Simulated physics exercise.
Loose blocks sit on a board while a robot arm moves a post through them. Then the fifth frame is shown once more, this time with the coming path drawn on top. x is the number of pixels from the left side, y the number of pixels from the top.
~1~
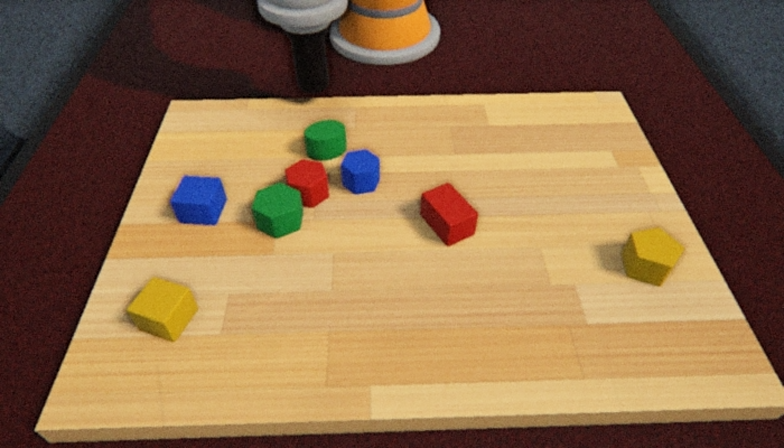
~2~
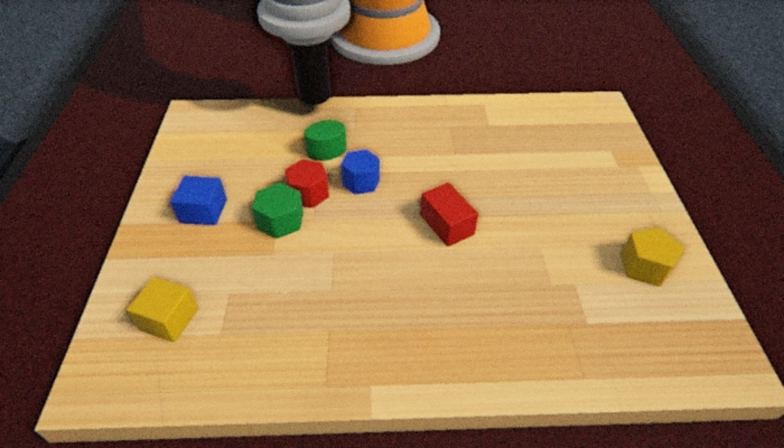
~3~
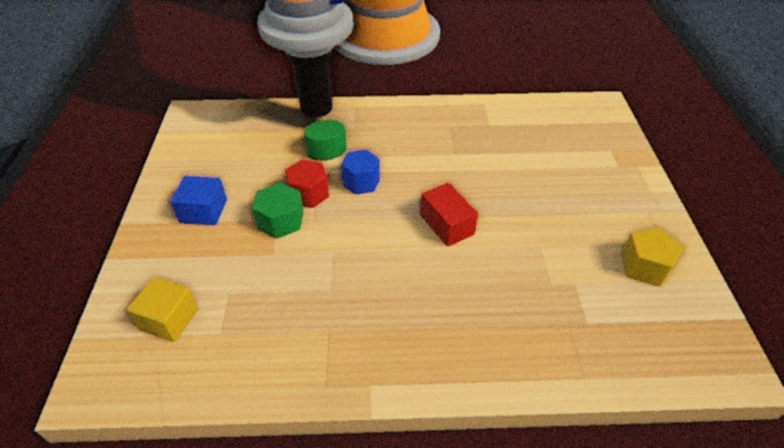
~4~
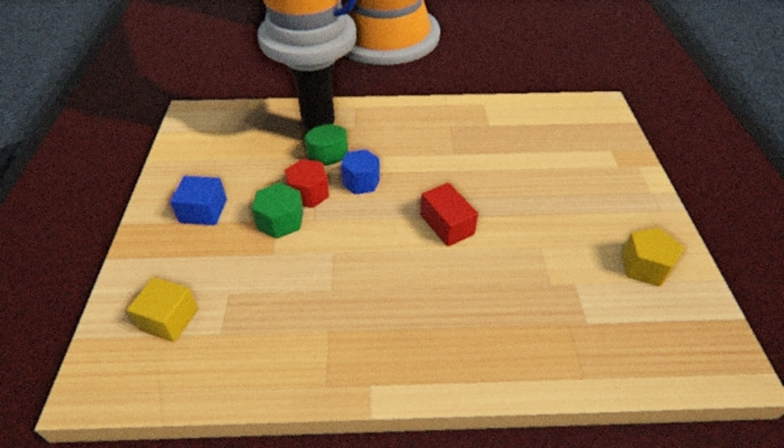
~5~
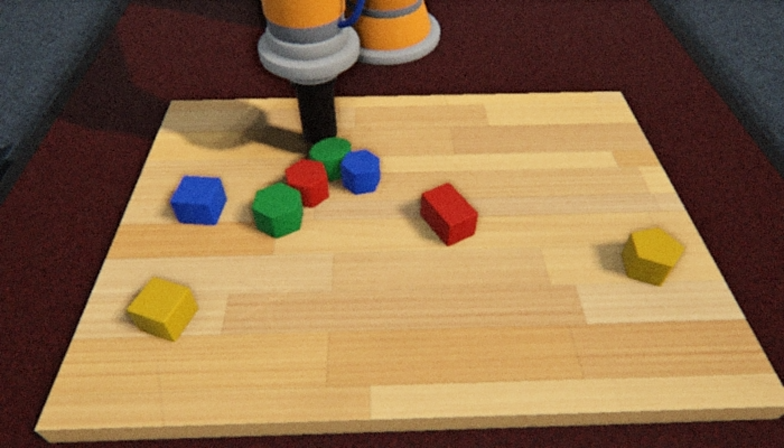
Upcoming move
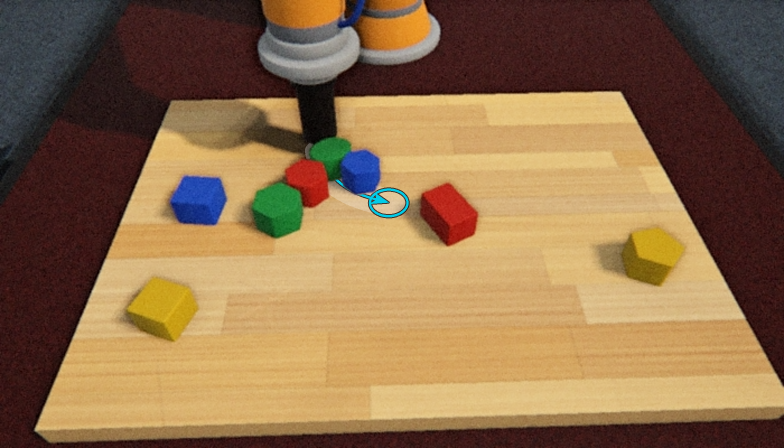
A robot arm lowered its black post onto the back of a wooden board scattered with colored blocks, then pushed the round green one forward toward the red and blue blocks while the others stayed still.
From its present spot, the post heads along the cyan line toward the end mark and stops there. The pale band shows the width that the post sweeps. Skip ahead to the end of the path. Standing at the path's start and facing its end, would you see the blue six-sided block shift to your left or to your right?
It shifts to the left.
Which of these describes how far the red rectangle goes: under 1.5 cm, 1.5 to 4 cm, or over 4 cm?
The shift is from 1.5 to 4 cm.
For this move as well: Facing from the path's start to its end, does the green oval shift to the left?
I'd say no.
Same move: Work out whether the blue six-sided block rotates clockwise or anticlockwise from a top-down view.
It spins anti-clockwise.
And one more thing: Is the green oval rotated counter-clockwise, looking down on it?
I'd say no.
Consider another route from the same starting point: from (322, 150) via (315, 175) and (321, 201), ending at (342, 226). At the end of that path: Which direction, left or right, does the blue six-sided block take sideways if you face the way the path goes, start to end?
Taking start-to-end as forward, the block's sideways shift goes to the left.
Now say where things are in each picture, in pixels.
The first picture shows post's lower end (314, 86); red six-sided block (305, 172); green oval (324, 129); blue six-sided block (360, 160); red rectangle (449, 203).
The second picture shows post (315, 97); blocks still.
The third picture shows post (317, 109); blocks still.
The fourth picture shows post (319, 122); green oval (326, 134).
The fifth picture shows post (320, 135); red six-sided block (305, 172); green oval (330, 148); blue six-sided block (360, 161); red rectangle (449, 203).
Drawn move, from (322, 150) over (330, 172) and (354, 191) to (389, 203).
What follows on the original path. One third of the way, post (330, 159); red six-sided block (307, 184), turned 35° clockwise; green oval (349, 171), turned 30° anticlockwise; blue six-sided block (385, 175).
Two thirds of the way, post (353, 178); red six-sided block (307, 184), turned 35° clockwise; green oval (370, 192), turned 15° anticlockwise; blue six-sided block (408, 182), turned 35° anticlockwise.
At the end, post (389, 188); red six-sided block (307, 184), turned 35° clockwise; green oval (385, 208), turned 35° clockwise; blue six-sided block (428, 186), turned 40° anticlockwise; red rectangle (468, 209).
